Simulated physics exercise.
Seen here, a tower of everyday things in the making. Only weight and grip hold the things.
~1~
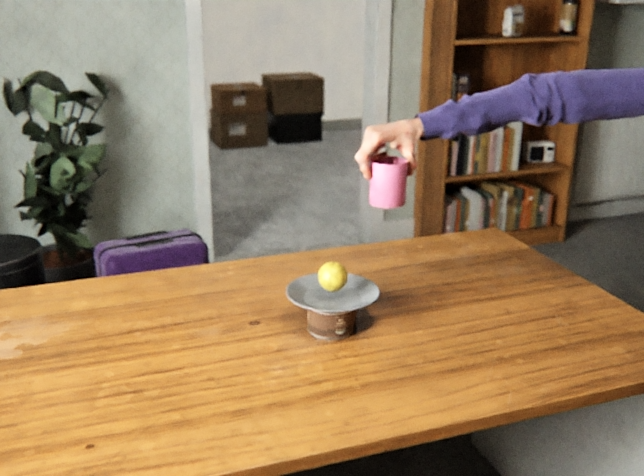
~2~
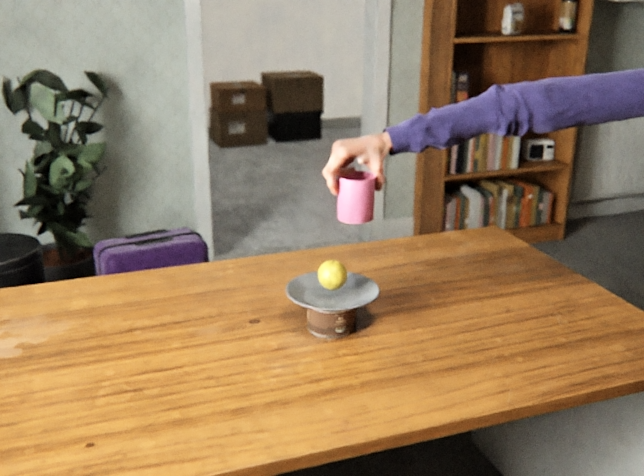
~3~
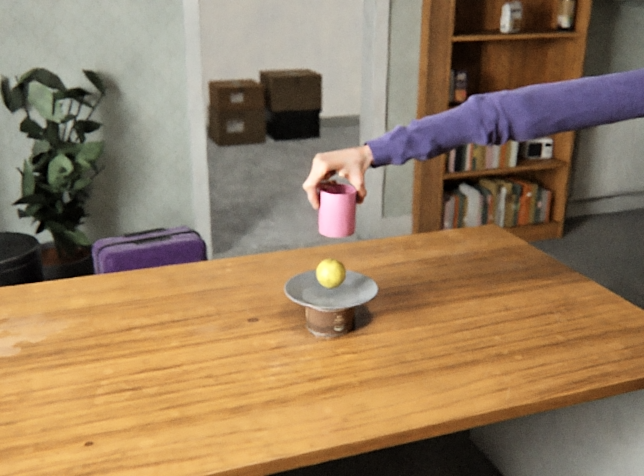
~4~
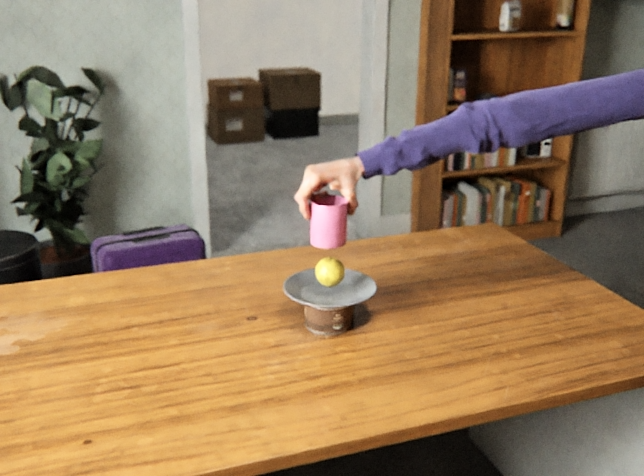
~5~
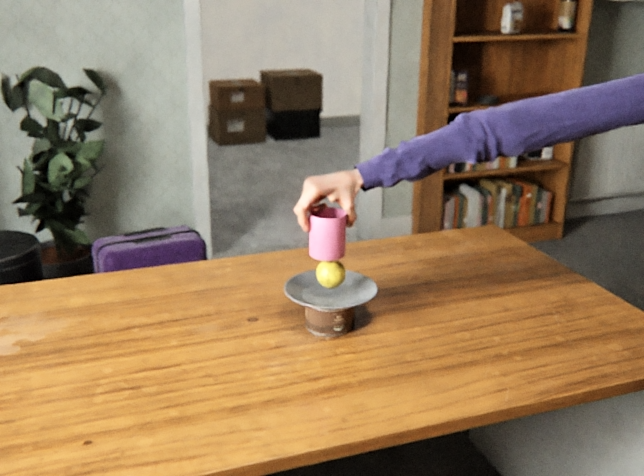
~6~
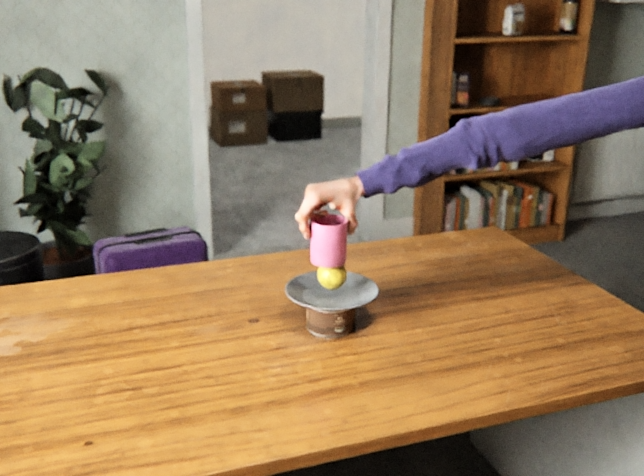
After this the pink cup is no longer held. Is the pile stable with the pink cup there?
Outcome: The pile gives way.
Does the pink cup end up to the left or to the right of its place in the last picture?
To the left.
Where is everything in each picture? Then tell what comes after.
On its way; pink cup (388, 182); grey plate (333, 295), in the first frame.
On its way; pink cup (356, 197); brown tub (332, 313), in the second frame.
On its way; pink cup (337, 210); yellow apple (331, 273), in the third frame.
On its way; pink cup (329, 222); grey plate (330, 290), in the fourth frame.
On its way; pink cup (328, 234); brown tub (330, 312), in the fifth frame.
In place under the hand; pink cup (329, 241), in the sixth frame.
Then, 0.40 s later than the last frame, pink cup now fallen.
Then, 0.50 s later than the last frame, things are still on the move.
Then, 0.60 s later than the last frame, as before.
When it is over, fallen, pink cup; the other 3 as before. End places, in pixels of the last picture, pink cup near (252, 317). The pile loses its balance.
